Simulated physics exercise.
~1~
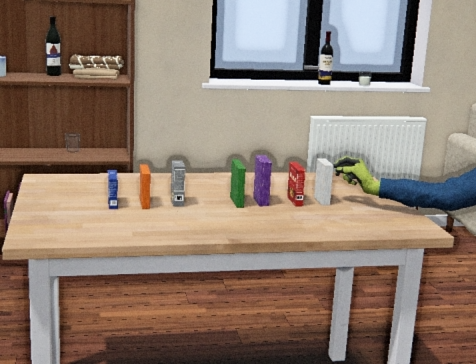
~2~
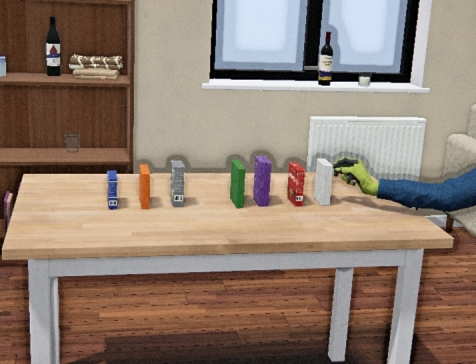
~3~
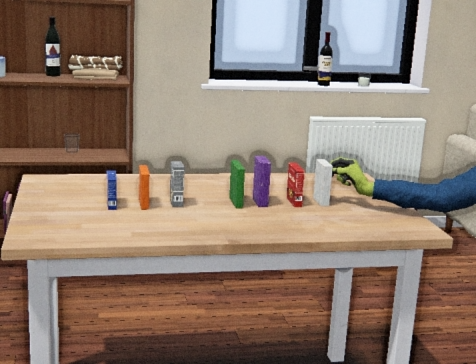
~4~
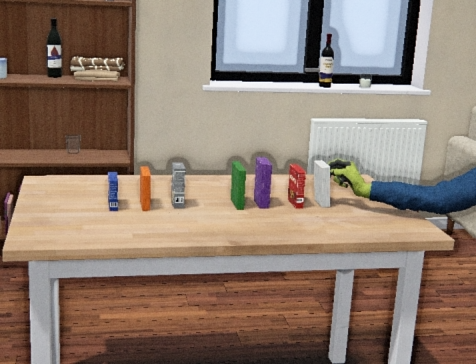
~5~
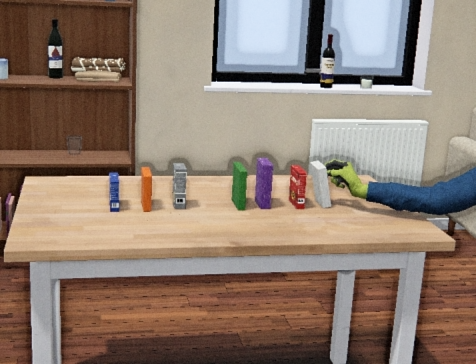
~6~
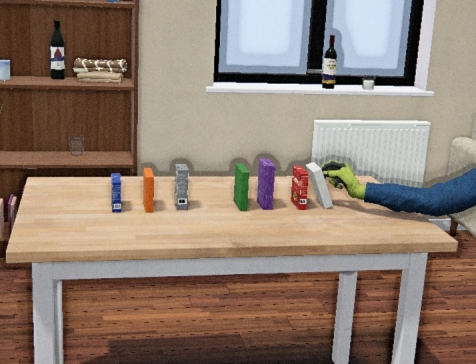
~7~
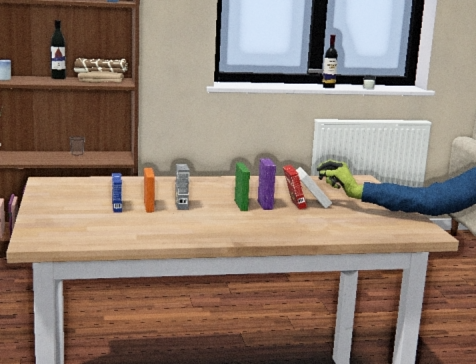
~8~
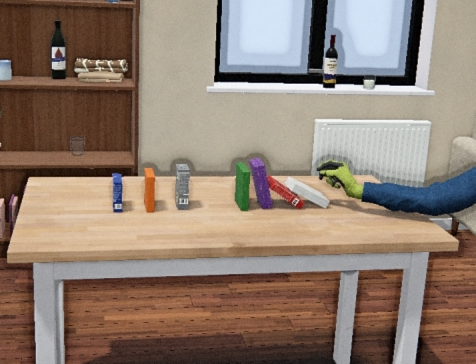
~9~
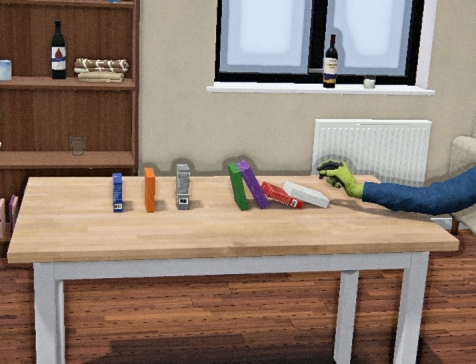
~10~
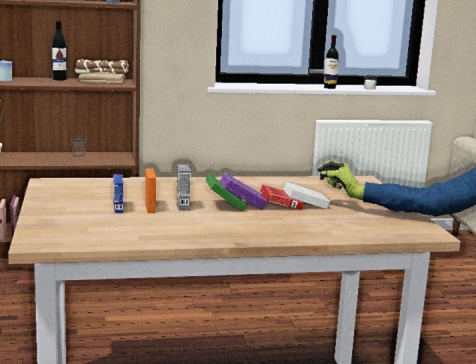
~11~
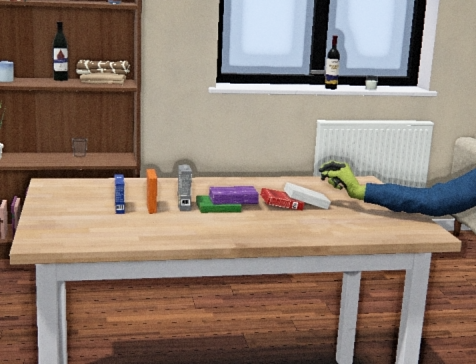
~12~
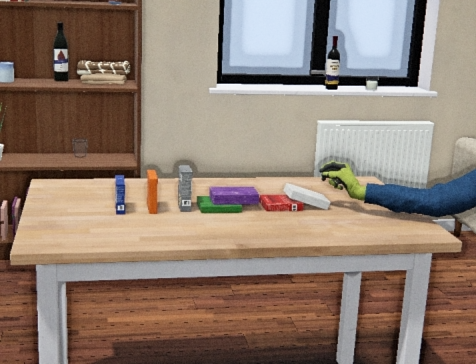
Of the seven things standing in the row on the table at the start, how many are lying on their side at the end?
Four of them end up lying on their side, namely the white block, the red packet, the purple block and the green board.
